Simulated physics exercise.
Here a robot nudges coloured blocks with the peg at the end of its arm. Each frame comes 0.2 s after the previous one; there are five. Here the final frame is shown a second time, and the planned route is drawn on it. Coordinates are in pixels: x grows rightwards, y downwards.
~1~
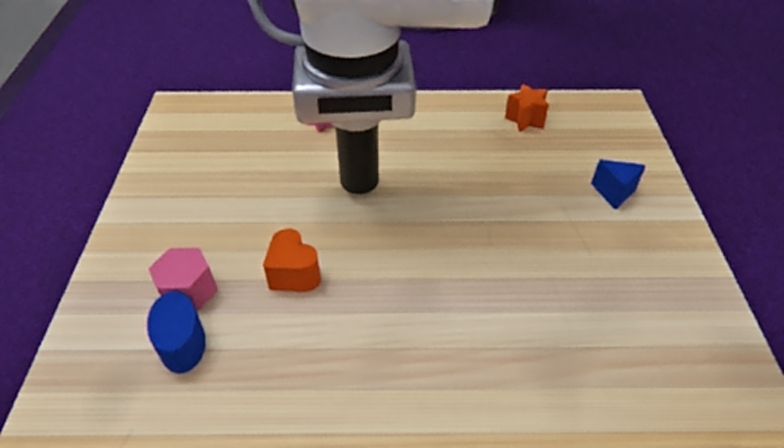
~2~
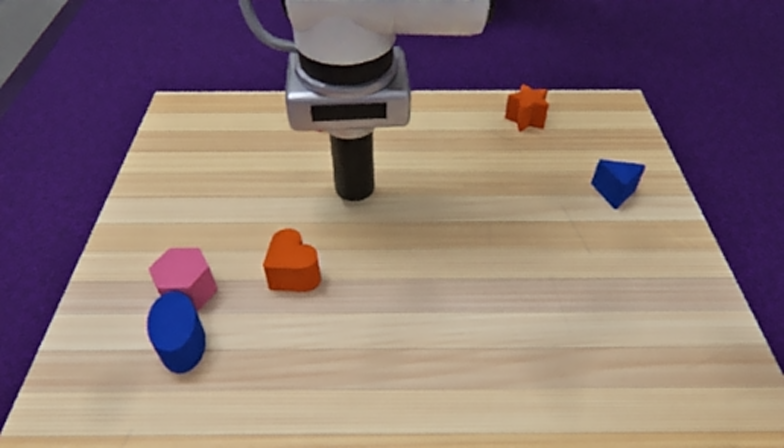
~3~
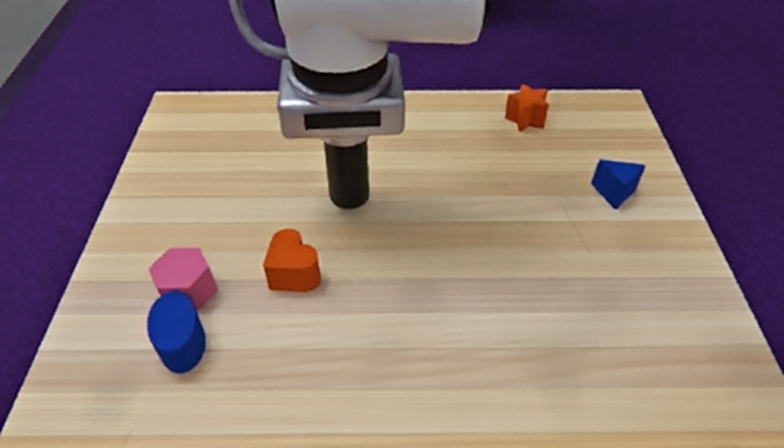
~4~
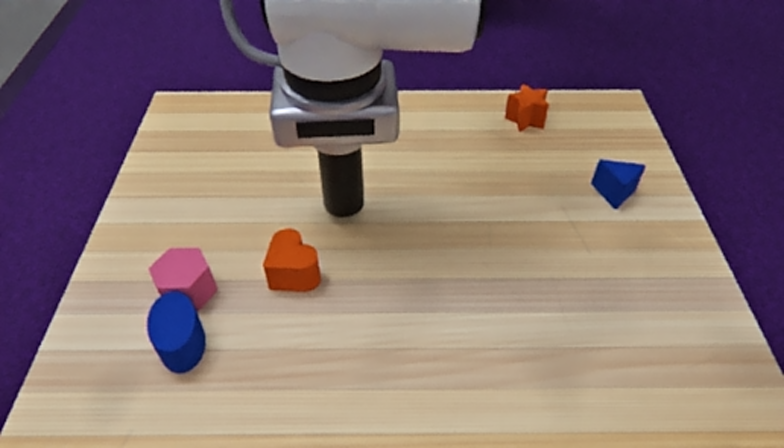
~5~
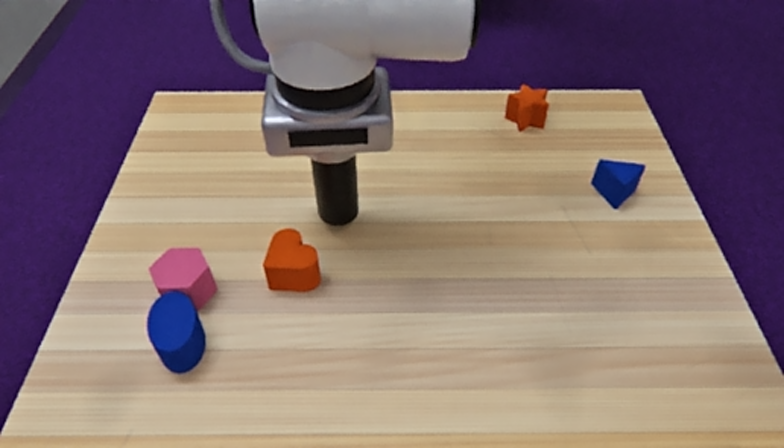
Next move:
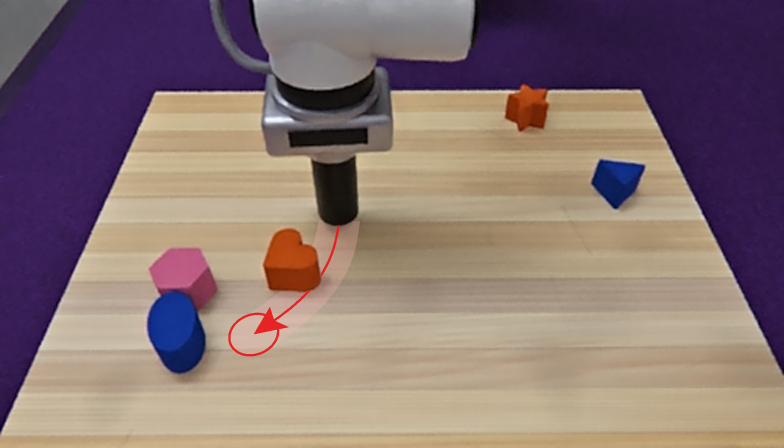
At the start, a robot arm holds its dark peg above and to the right of an orange heart, with a pink hexagon and blue oval farther left. The peg then moves slightly down and left, nearing the heart without touching it, while the visible blocks stay still.
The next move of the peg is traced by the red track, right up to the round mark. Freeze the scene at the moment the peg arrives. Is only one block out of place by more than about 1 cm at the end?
Final answer: Yes.
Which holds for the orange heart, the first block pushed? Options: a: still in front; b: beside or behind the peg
b: Beside or behind the peg.
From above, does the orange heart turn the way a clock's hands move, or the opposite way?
From the top, the block rotates clockwise.
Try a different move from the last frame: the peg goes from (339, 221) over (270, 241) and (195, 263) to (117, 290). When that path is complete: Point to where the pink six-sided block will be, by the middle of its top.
It should be at about (123, 300).
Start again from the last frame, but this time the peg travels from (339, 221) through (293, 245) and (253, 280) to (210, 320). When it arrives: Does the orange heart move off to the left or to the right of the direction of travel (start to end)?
It gets pushed left.
The line goes from (339, 221) through (329, 260) and (301, 299) to (254, 334).
On the path given first. One third of the way, peg (328, 252); nothing pushed yet.
Two thirds of the way, peg (299, 291); orange heart (255, 268), turned 55° clockwise.
At the end, peg (251, 326); blue oval unmoved; orange heart (239, 272), turned 90° clockwise.
